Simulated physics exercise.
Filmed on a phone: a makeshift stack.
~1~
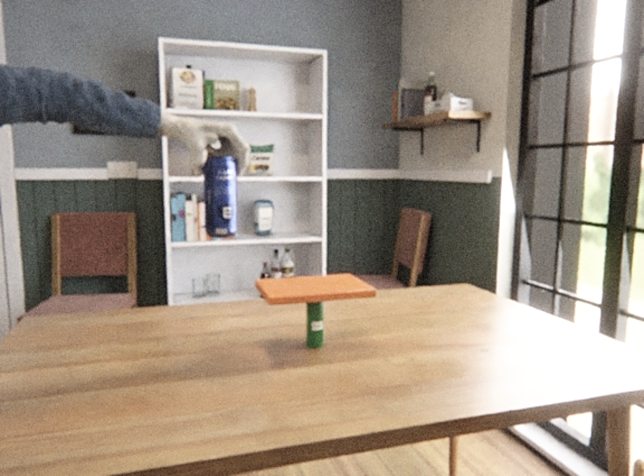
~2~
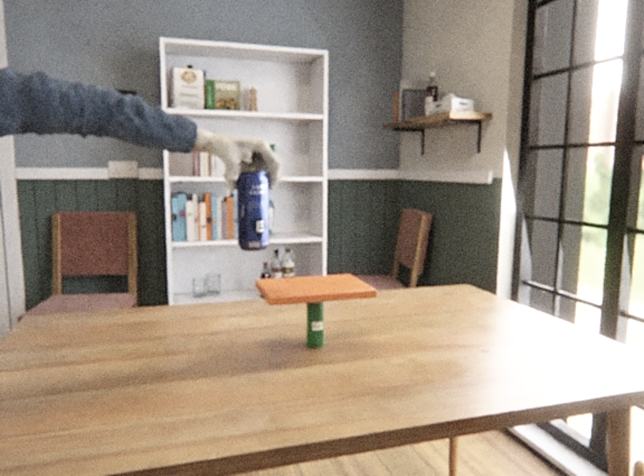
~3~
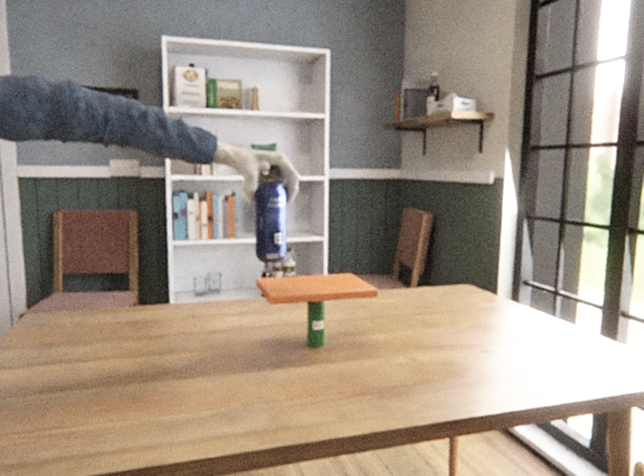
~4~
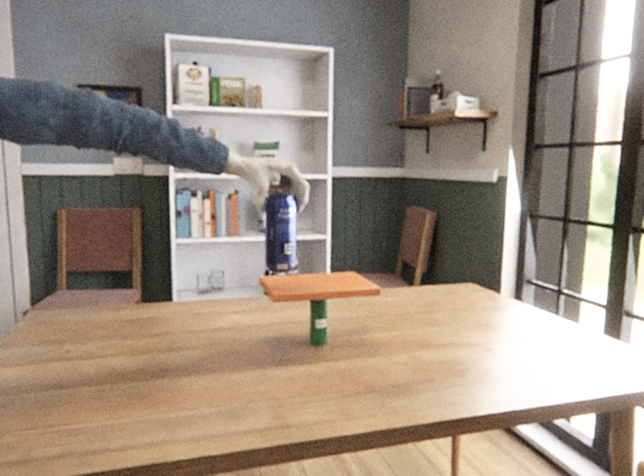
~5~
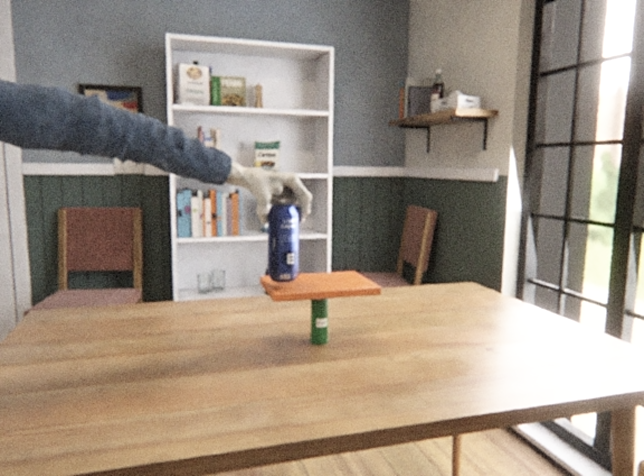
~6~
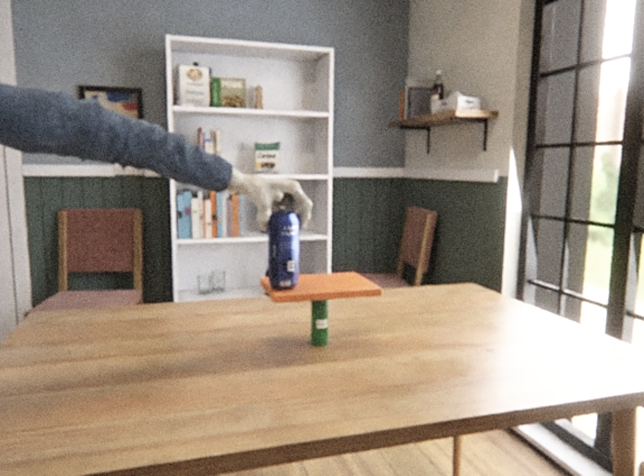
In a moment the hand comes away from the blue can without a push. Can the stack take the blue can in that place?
Outcome: The stack comes apart.
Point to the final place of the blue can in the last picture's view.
At about (232, 348).
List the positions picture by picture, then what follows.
In the first frame, coming down; blue can (220, 197); orange lid (313, 288).
In the second frame, coming down; blue can (253, 211); orange lid (314, 288).
In the third frame, coming down; blue can (271, 223); orange lid (315, 288).
In the fourth frame, coming down; blue can (281, 233); orange lid (318, 286).
In the fifth frame, coming down; blue can (283, 243); orange lid (318, 285).
In the sixth frame, in place under the hand; blue can (283, 250); orange lid (318, 286).
Then, 0.40 s past the last view, blue can now fallen; orange lid rocked 61° from its first pose.
Then, 0.50 s past the last view, orange lid on its side.
Then, 1.00 s past the last view, orange lid now fallen.
Finally, fallen, orange lid and blue can; green shaker still in place. Final places as the last picture's camera would see them, blue can near (232, 348). The stack gives way.
